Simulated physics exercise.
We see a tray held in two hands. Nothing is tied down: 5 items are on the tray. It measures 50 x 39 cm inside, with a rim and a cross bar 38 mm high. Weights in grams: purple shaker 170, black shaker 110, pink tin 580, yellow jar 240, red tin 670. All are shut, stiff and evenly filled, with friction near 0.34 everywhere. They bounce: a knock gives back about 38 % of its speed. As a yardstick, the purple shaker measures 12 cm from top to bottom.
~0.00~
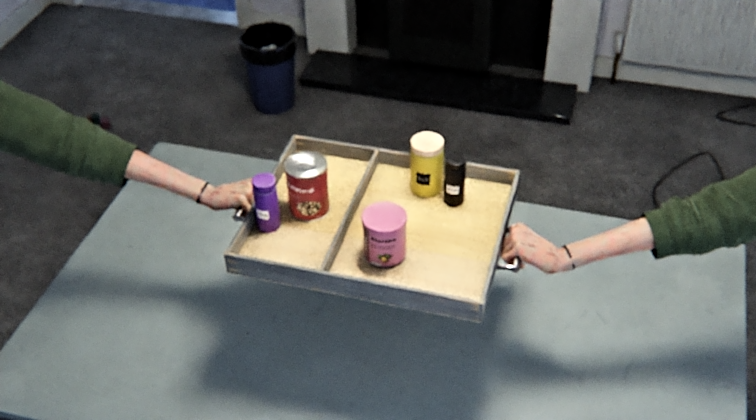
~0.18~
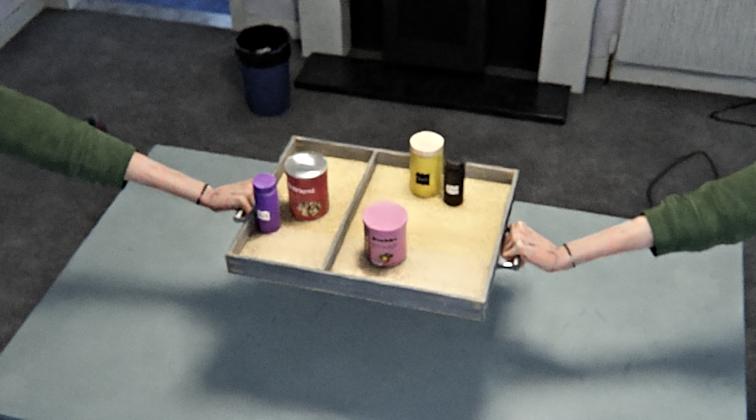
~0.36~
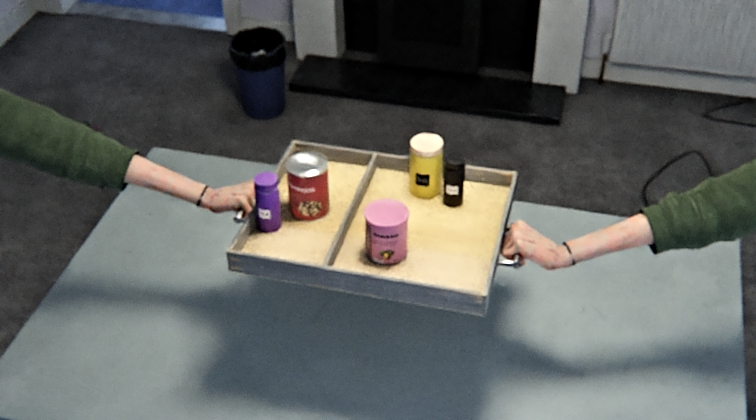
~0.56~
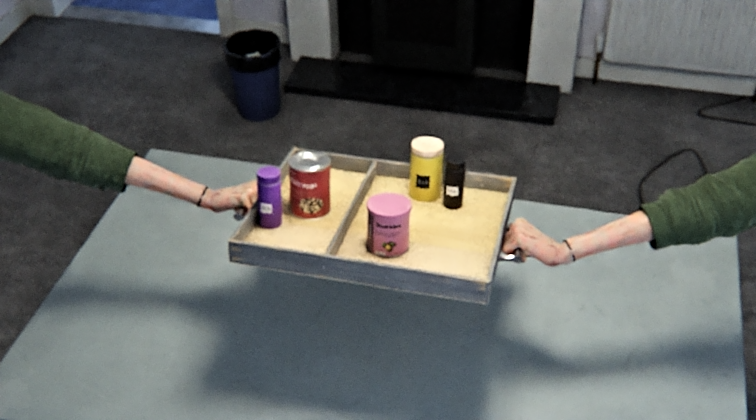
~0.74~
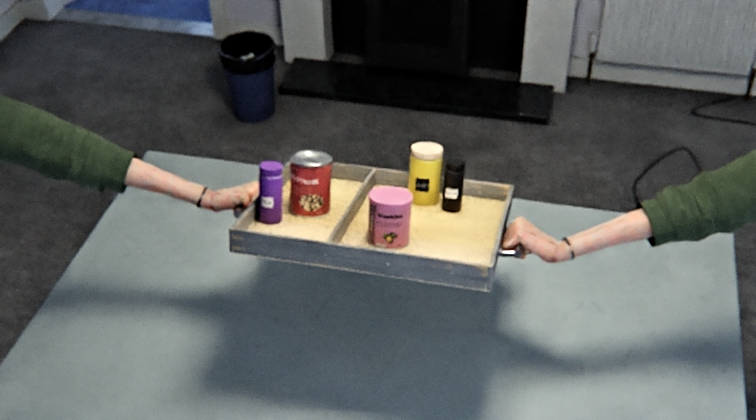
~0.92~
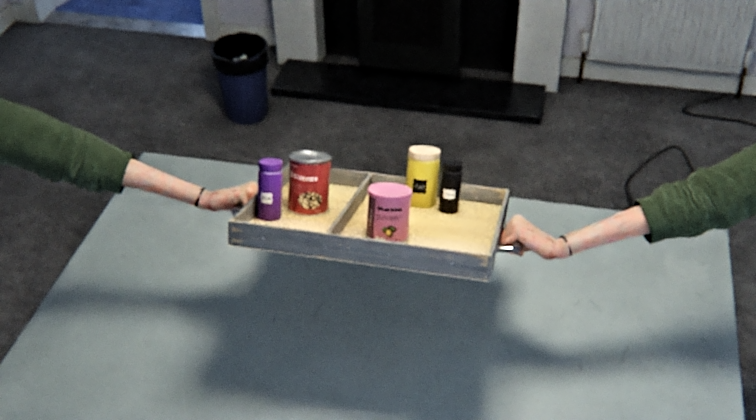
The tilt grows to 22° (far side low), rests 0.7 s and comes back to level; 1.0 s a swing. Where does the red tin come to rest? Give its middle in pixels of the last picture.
It ends at about (323, 148).
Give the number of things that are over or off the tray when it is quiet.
In all, 1.
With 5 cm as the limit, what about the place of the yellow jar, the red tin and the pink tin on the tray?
The yellow jar keeps its place; the red tin ends elsewhere; the pink tin leaves its spot.
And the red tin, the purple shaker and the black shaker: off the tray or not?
The red tin is still on the tray; the purple shaker finishes off the tray; the black shaker is still on the tray.
Around 1.32 s, tray at 22°, far edge down; red tin shifted 6 cm near (317, 176); purple shaker shifted 6 cm; pink tin shifted 6 cm.
Around 1.62 s, tray at 22°, far edge down; red tin shifted 14 cm near (326, 167); purple shaker shifted 17 cm; pink tin shifted 17 cm.
Around 2.02 s, tray at 20°, far edge down; purple shaker now off the tray; red tin shifted 14 cm near (326, 164); pink tin shifted 17 cm.
Around 2.42 s, tray at 6°, far edge down; red tin shifted 14 cm near (324, 152); pink tin shifted 17 cm; black shaker shifted 6 cm.
Finally (3.3 s), off the tray, purple shaker; not toppled but over 5 cm from the start, black shaker, pink tin and red tin; yellow jar still in place (within 5 cm). Final places as that camera would see them, red tin near (323, 148).
